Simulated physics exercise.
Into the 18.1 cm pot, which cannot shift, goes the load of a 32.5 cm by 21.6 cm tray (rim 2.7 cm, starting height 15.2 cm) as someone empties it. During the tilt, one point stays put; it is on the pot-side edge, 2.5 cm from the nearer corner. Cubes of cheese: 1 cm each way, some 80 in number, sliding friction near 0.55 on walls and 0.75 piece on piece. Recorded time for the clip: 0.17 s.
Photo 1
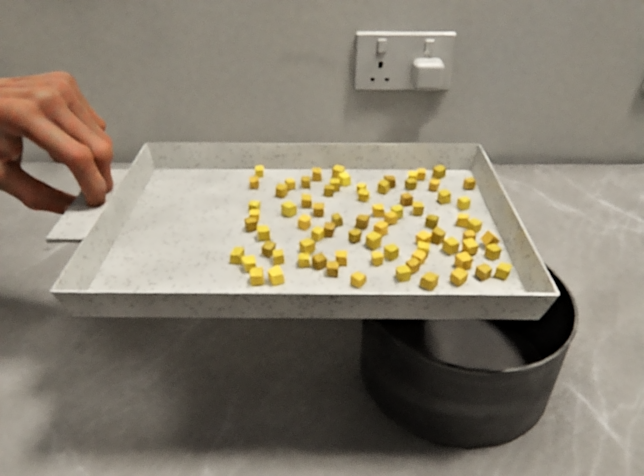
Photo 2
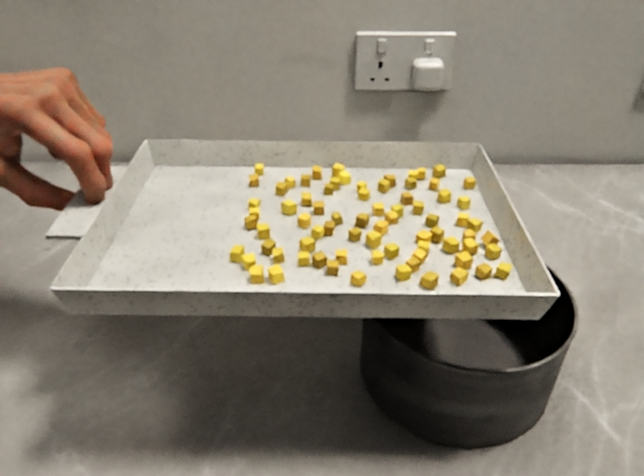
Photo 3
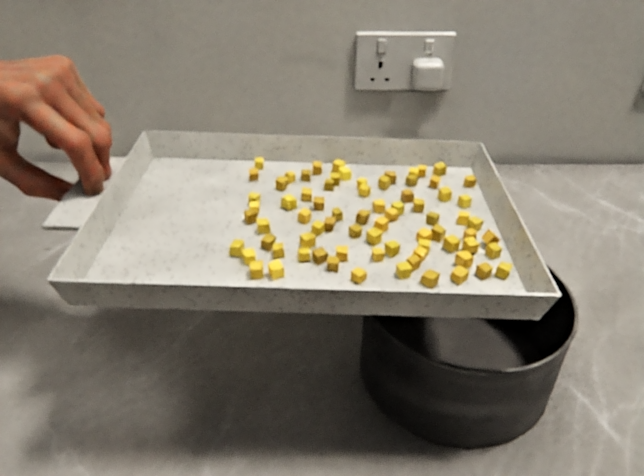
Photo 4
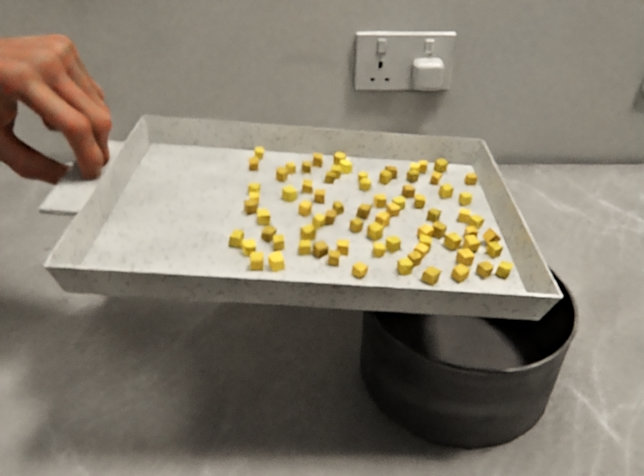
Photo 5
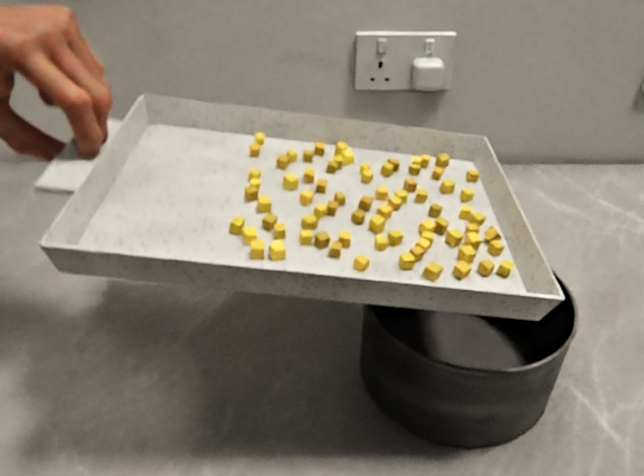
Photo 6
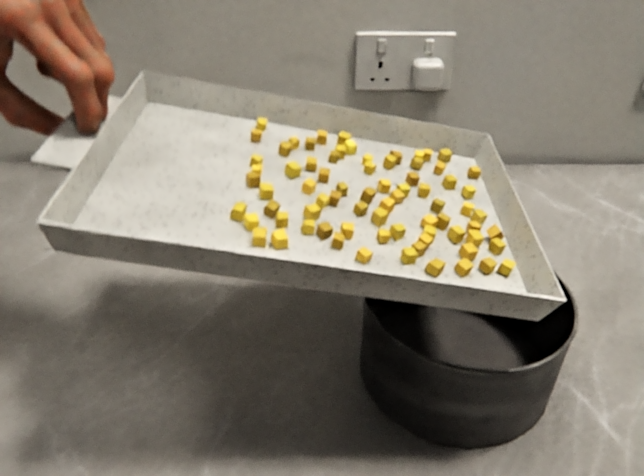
On a grey countertop, a hand gradually raises the left side of a tray of yellow cubes.
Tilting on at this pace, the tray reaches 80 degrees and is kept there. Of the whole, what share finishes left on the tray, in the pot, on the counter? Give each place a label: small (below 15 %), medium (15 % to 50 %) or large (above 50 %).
Shares by place: Tray medium, pot small, counter large.
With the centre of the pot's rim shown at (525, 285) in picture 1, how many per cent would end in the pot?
I'd put it at around 30 per cent.
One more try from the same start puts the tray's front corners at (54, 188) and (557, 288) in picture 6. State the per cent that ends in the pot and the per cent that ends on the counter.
Pot 10; counter 45.
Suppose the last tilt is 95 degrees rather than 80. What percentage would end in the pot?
0 percent.
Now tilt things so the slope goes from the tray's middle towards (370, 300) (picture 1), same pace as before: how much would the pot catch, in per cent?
Roughly 0 per cent.
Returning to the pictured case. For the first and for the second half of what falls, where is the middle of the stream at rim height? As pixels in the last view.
Roughly (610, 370) to start, and after that (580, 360).
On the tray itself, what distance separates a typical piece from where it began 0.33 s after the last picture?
Around 2 centimetres.
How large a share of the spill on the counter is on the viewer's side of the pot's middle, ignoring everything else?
100 %.
Then, 0.33 s after the last picture, tilt 45 degrees; the tray holds 100 %, the pot 0 %.
Then, 0.55 s after the last picture, tilt 68 degrees; the tray holds 95 %, the pot 0 %.
Then, 0.88 s after the last picture, tilt 80 degrees; the tray holds 50 %, the pot 0 %.
In the end, tray 35 %, pot 0 %, counter 65 %.
